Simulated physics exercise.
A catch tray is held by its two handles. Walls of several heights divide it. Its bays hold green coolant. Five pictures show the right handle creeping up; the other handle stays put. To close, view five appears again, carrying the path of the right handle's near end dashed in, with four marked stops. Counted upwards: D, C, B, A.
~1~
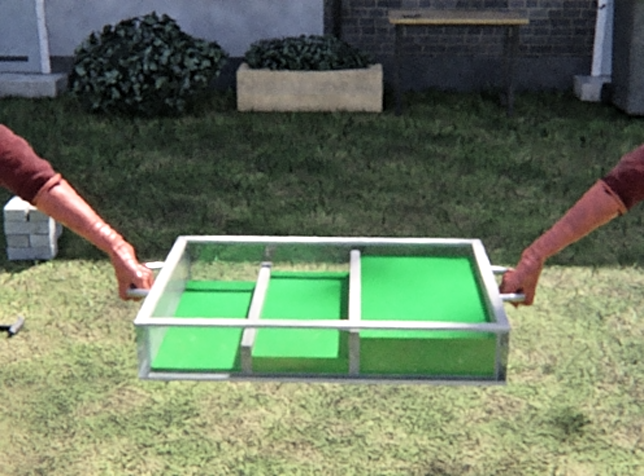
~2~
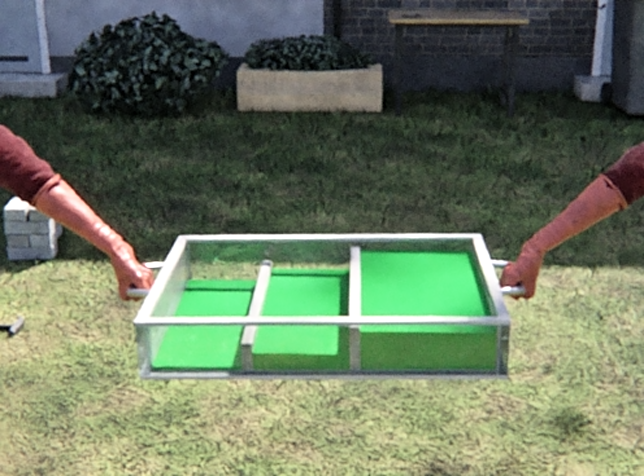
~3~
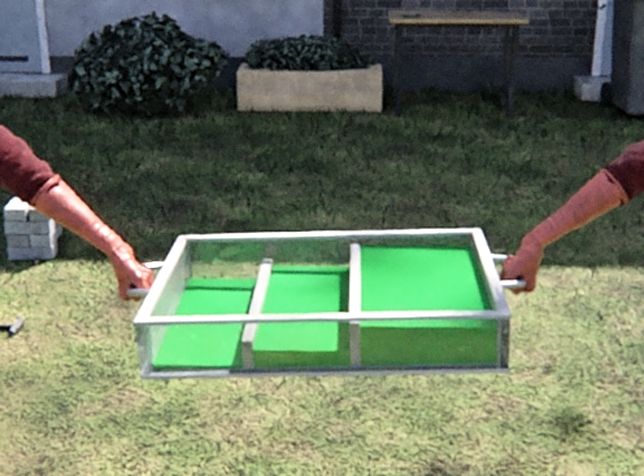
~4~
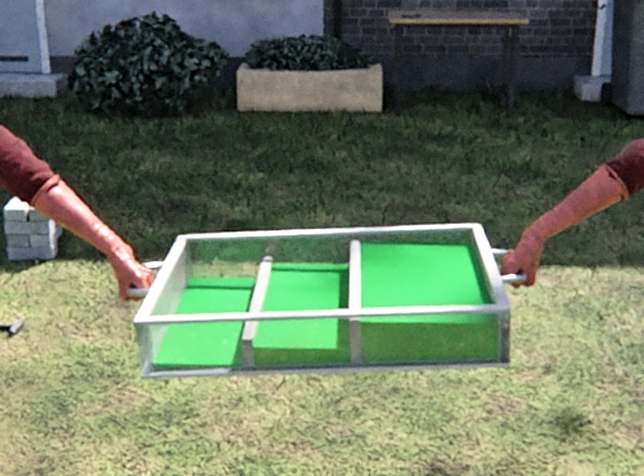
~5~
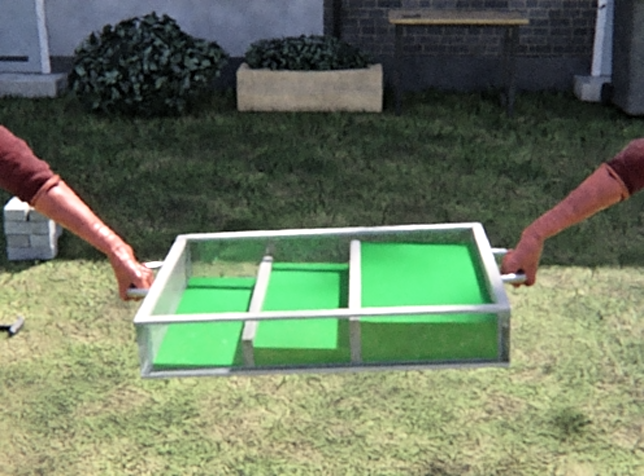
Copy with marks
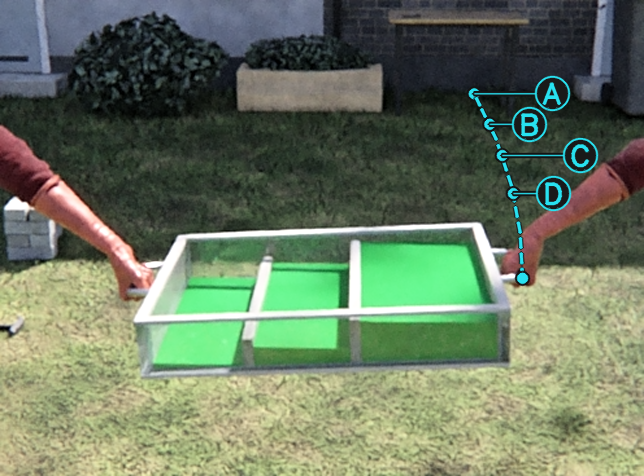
Two hands hold a divided tray of green liquid, and the right one rises slightly.
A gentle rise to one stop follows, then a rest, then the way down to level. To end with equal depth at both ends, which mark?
D is best.
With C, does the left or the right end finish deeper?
The left one.
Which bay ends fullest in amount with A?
That is the left bay.
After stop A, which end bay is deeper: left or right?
The left end bay.
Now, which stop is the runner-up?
It is C.
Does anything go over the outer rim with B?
Yes, some is lost.
On the marked copy, A at (474, 93); B at (489, 124); C at (502, 155); D at (513, 193).
If A is chosen, the left end bay stands much deeper than the other; about 31 % goes over the rim.
If B is chosen, the left end bay stands much deeper than the other; about 18 % goes over the rim.
If C is chosen, the left end bay stands much deeper than the other; about 3 % goes over the rim.
If D is chosen, the two end bays stand about equally deep; nothing spills.
